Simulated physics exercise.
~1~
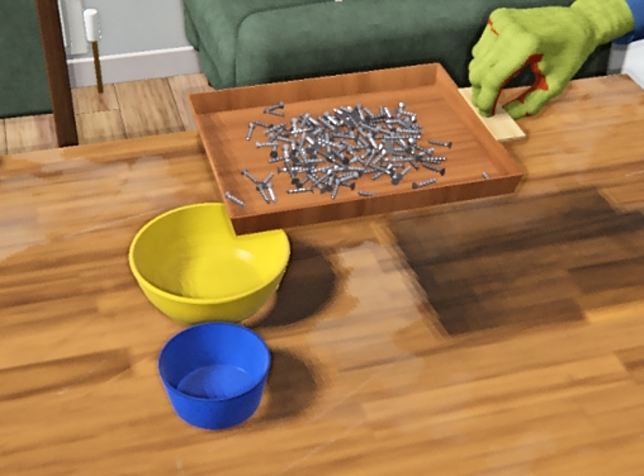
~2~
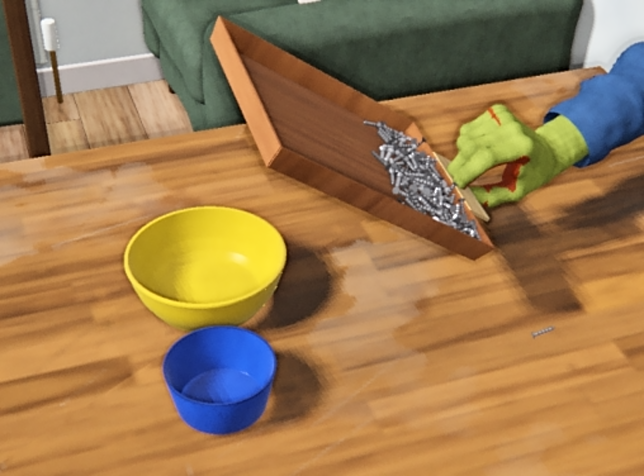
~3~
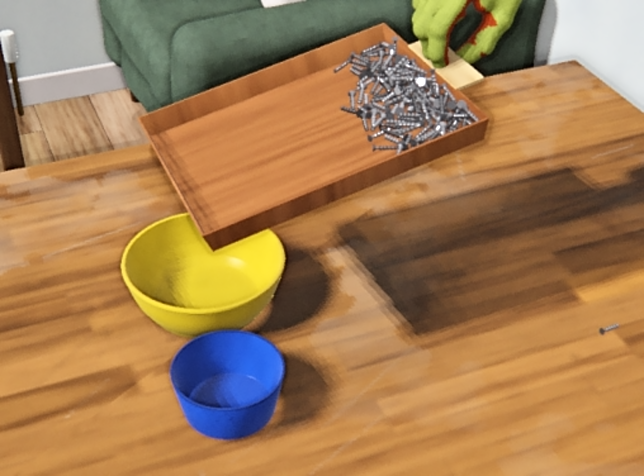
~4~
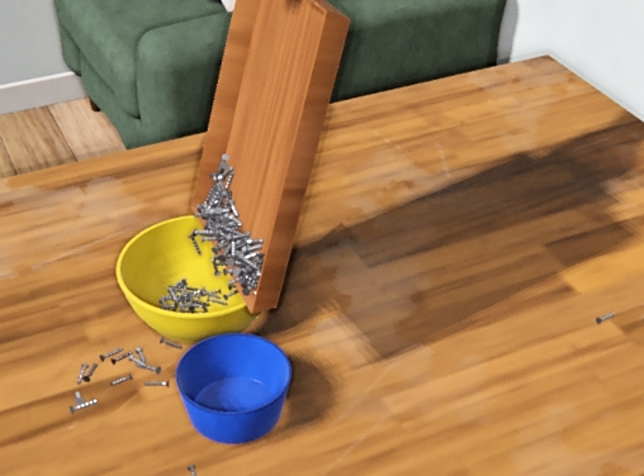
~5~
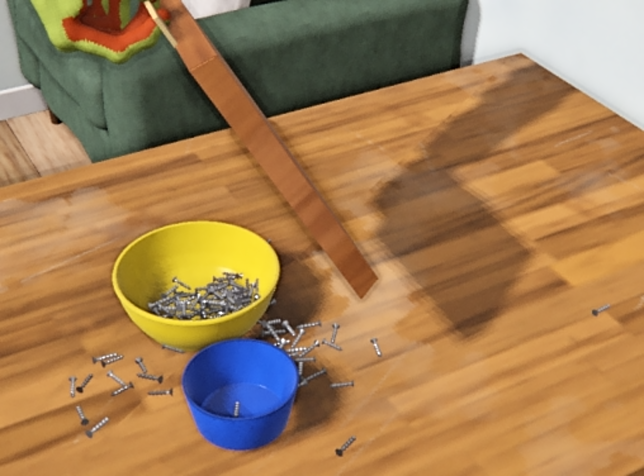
On a wooden table in a room with a green sofa behind, seen from above at an angle that drifts slightly sideways, a yellow bowl stands behind a smaller blue dish at the left. A green-gloved hand holds a shallow brown tray of steel screws above the table. The tray tips to the right, the screws slide to that side, and one lies on the tabletop. It comes back closer to level, then tilts steeply left, pouring screws into and around the yellow bowl. Finally, many screws lie in the yellow bowl, others are scattered outside, and barely any are in the blue dish.
